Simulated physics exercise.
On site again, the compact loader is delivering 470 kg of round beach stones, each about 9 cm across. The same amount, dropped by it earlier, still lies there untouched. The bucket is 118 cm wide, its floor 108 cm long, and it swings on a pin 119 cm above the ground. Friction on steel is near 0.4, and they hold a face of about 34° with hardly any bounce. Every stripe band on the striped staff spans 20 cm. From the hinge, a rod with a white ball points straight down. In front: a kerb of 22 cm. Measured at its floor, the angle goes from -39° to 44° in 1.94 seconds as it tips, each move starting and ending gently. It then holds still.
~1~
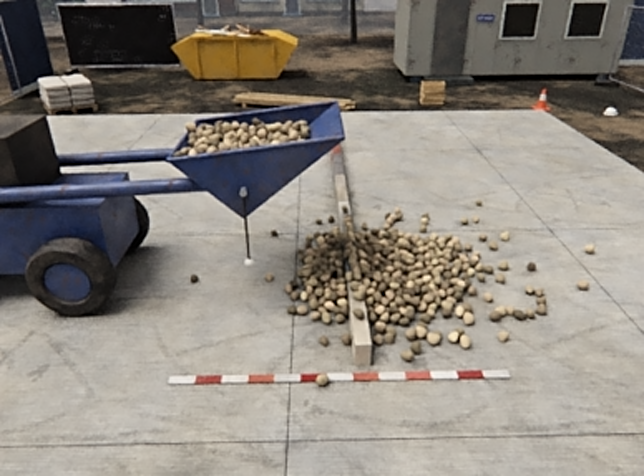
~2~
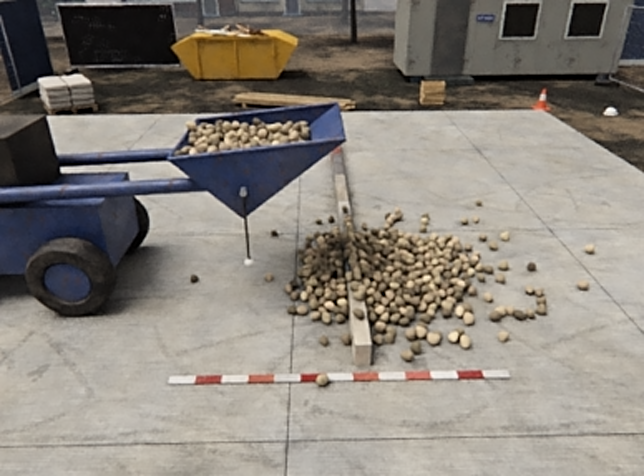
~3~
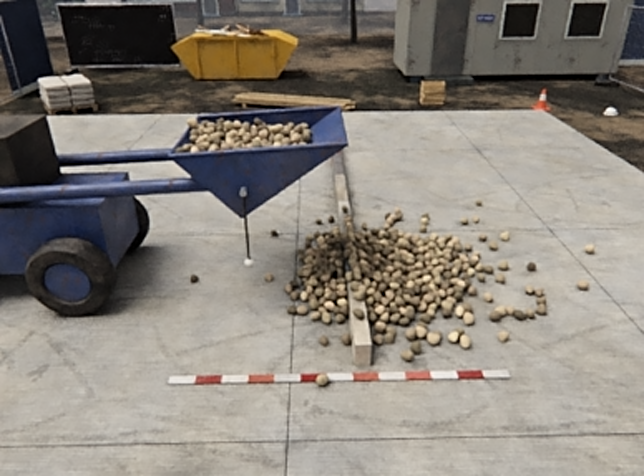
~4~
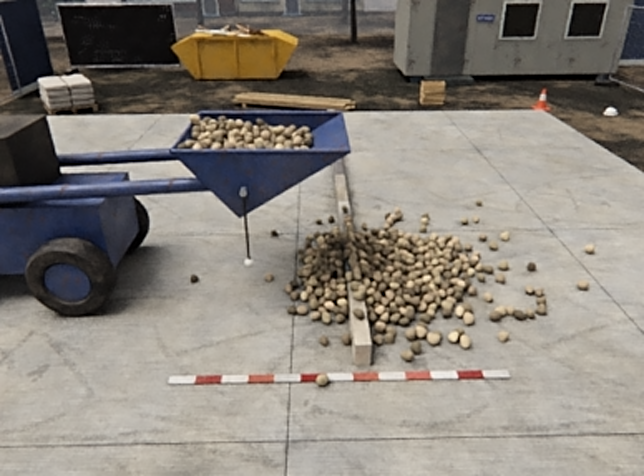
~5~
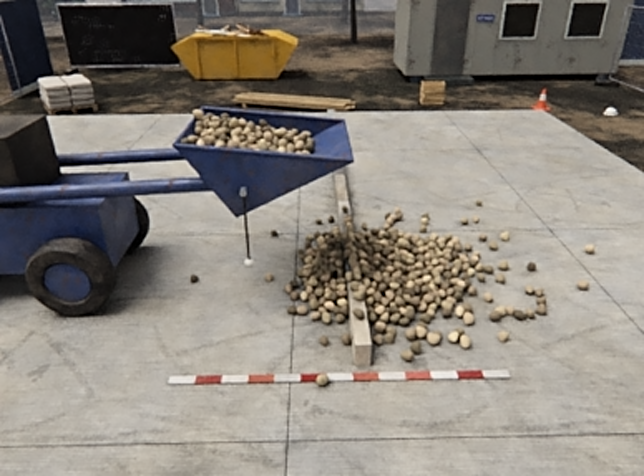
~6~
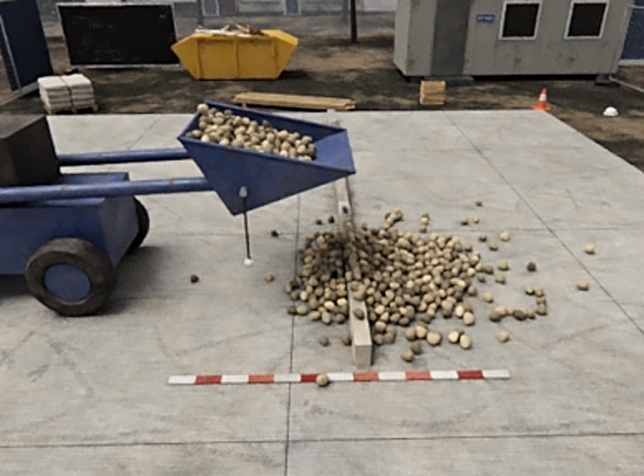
A blue loader slowly tilts its bucket of round stones slightly downward to the right.
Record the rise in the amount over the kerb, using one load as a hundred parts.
Rise: About 36 parts in every hundred.
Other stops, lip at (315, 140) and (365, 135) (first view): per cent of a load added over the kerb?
Near 10 per cent from the first place, 65 from the second.
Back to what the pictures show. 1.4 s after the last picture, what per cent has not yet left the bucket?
Around 15 per cent of the load is still inside.
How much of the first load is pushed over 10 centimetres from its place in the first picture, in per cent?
Close to 10 per cent.
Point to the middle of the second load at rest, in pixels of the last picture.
Middle: Approx. (333, 264) px.
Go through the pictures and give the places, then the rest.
In the first frame, the bucket is at -39°, its lip at (345, 138); the top of the load is at (240, 128). The earlier load is highest near (351, 260), 27 cm above ground level, 27 % on this side of the kerb, 73 % over the kerb.
In the second frame, lip at (346, 139), floor tilted -38°, highest stones at (230, 128).
In the third frame, the bucket is at -35°, its lip at (348, 144); the top of the load is at (215, 128).
In the fourth frame, the bucket is at -31°, its lip at (351, 151); the top of the load is at (212, 125).
In the fifth frame, lip at (354, 161), floor tilted -26°, highest stones at (211, 121).
In the sixth frame, the bucket is at -20°, its lip at (356, 172); the top of the load is at (211, 117).
Then, 0.9 s after the last picture the floor is at 31°; in per cent of one load, 97 in the bucket, 30 on this side of the kerb, 73 over the kerb; the foremost stones are at (535, 262).
Then, 1.4 s after the last picture the floor is at 44°; in per cent of one load, 17 in the bucket, 86 on this side of the kerb, 98 over the kerb; the foremost stones are at (535, 262).
Then, 1.8 s after the last picture the floor is at 44°; in per cent of one load, 0 in the bucket, 92 on this side of the kerb, 108 over the kerb; the foremost stones are at (535, 262).
Then, 4.6 s after the last picture the floor is at 44°; in per cent of one load, 0 in the bucket, 91 on this side of the kerb, 109 over the kerb; the foremost stones are at (535, 262). Net gain over the kerb, 36.
